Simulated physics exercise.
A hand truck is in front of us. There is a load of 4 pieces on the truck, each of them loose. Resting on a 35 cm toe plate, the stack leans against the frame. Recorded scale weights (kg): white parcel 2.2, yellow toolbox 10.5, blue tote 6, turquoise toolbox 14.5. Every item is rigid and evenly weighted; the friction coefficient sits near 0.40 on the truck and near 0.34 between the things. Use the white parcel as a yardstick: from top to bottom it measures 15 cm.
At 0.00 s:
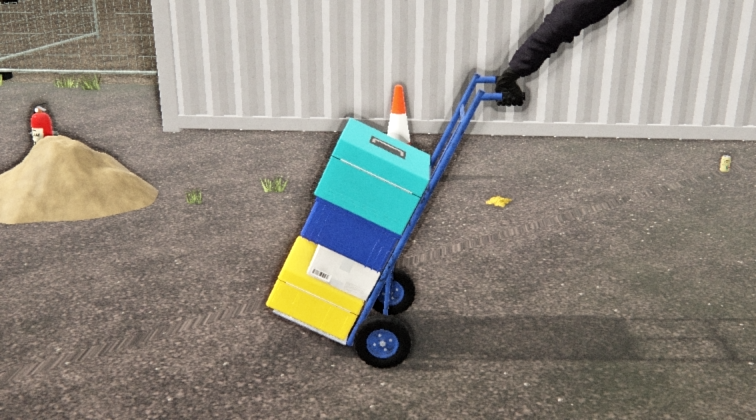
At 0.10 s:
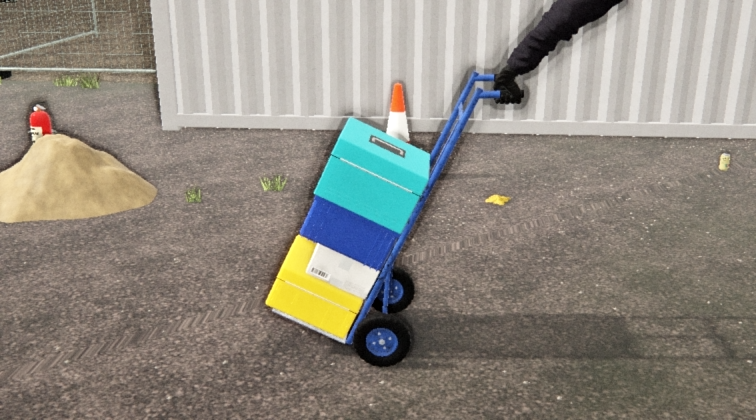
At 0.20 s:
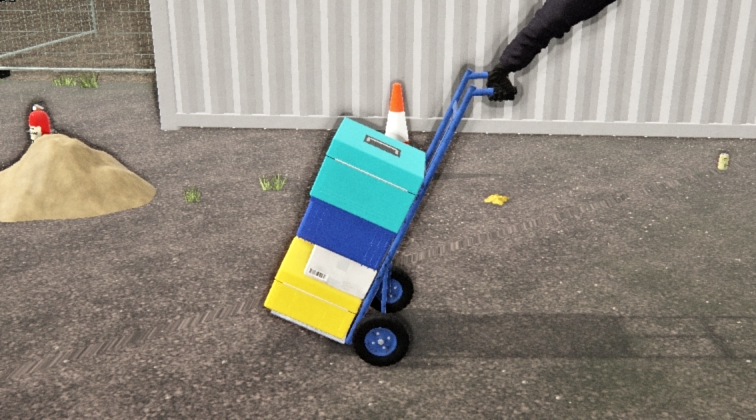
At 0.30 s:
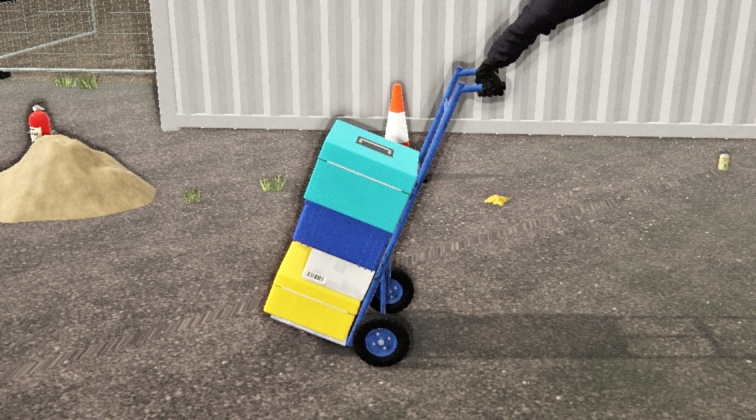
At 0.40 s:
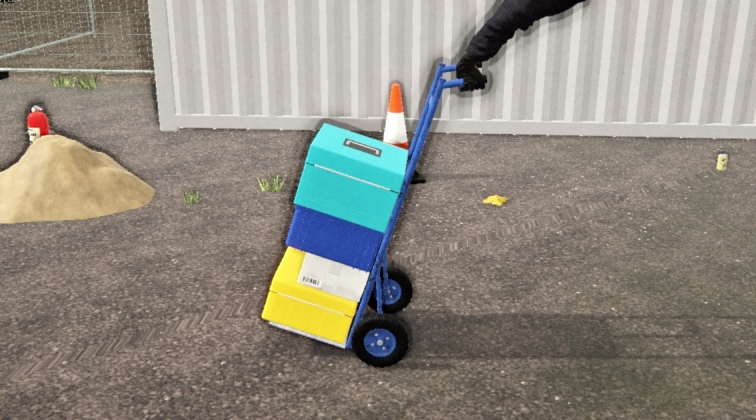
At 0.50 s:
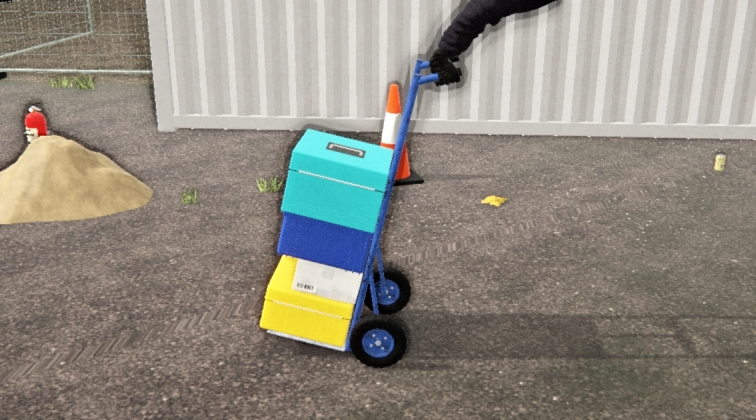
In the video, a gloved hand pushes the handle of a blue hand truck leftward, swinging the leaning frame closer to upright, while its stack of yellow, white, blue and turquoise containers tilts along with it beside a traffic cone.
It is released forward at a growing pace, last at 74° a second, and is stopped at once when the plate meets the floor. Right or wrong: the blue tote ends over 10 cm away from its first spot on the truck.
Right.
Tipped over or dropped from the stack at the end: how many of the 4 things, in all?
3.
By 1.20 s, truck upright; blue tote rocked 23° off its seat near (286, 237); turquoise toolbox rocked 23° off its seat; white parcel rocked 23° off its seat.
By 1.60 s, truck upright; blue tote and turquoise toolbox now dropped from the stack; white parcel rocked 66° off its seat.
By 2.00 s, truck upright; white parcel upside down.
When it is over (3.2 s), dropped from the stack, white parcel, blue tote and turquoise toolbox; the last one within 10 cm of the start. In the last view, blue tote near (184, 291).
